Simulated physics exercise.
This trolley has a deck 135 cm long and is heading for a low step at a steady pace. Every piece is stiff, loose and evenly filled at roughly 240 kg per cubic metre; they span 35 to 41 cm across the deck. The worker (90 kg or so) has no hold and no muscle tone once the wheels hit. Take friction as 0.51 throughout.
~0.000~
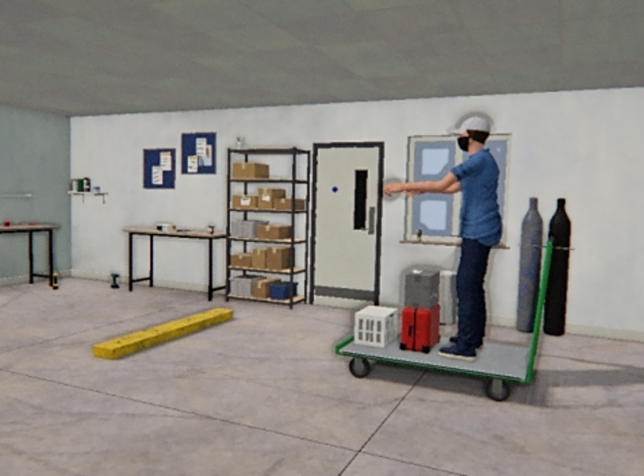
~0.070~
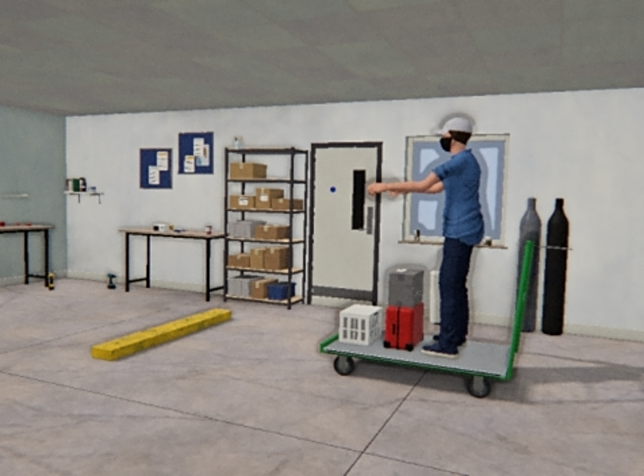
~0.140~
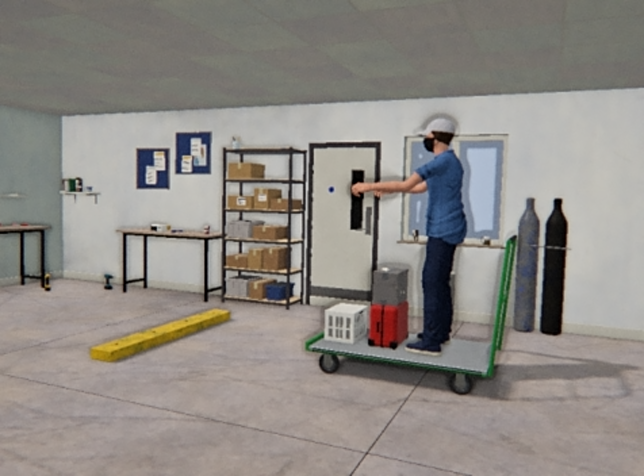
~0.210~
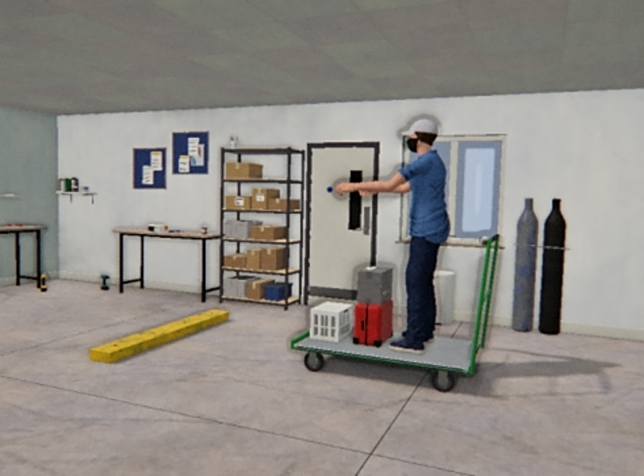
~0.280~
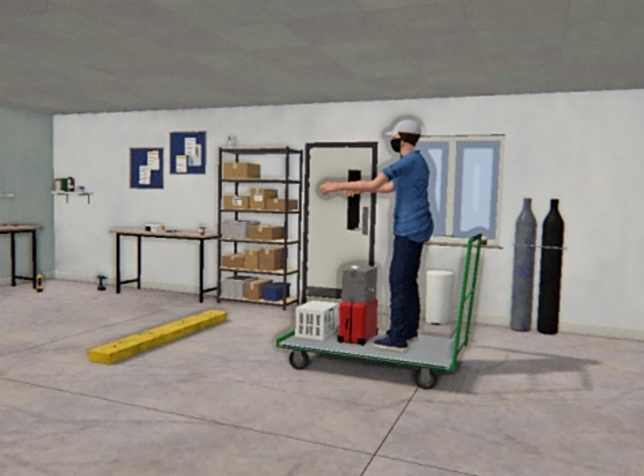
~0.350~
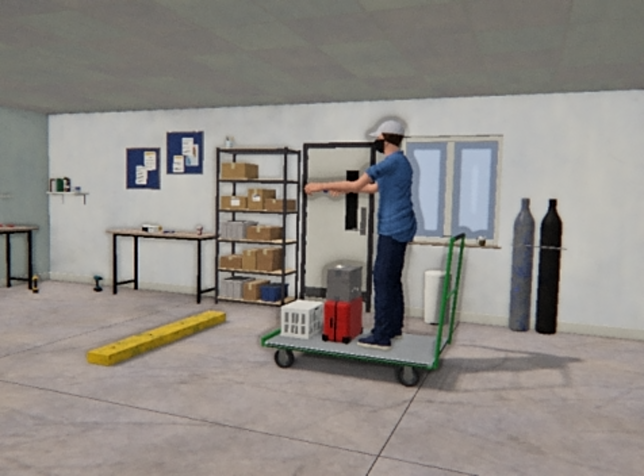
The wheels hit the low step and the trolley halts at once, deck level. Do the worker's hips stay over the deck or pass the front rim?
The worker's hips go over the front rim at this speed.
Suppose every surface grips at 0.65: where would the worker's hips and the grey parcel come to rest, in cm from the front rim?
Then hips 140 past, grey 50 past.
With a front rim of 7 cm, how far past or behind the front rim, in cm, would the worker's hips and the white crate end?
Then hips 20 past, white 10 behind.
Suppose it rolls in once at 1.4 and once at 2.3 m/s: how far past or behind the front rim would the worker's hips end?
About 60 cm behind and 30 cm past.
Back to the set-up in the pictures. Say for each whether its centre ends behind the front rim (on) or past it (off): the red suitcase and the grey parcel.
Red on, grey off.
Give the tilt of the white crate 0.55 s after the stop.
Roughly 0° from upright.
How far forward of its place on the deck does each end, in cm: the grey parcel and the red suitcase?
Grey 100, red 15.
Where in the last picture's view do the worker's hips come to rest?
Near (136, 297).
Impact comes at 0.96 s.
After 1.51 s the worker's hips are 28 cm behind the rim, near (195, 265) in the last picture's view.
After 1.96 s the worker's hips are 16 cm past the rim, near (156, 285) in the last picture's view.
At rest, 3.7 s, past the rim, grey parcel and the worker's hips; behind it, red suitcase and white crate.
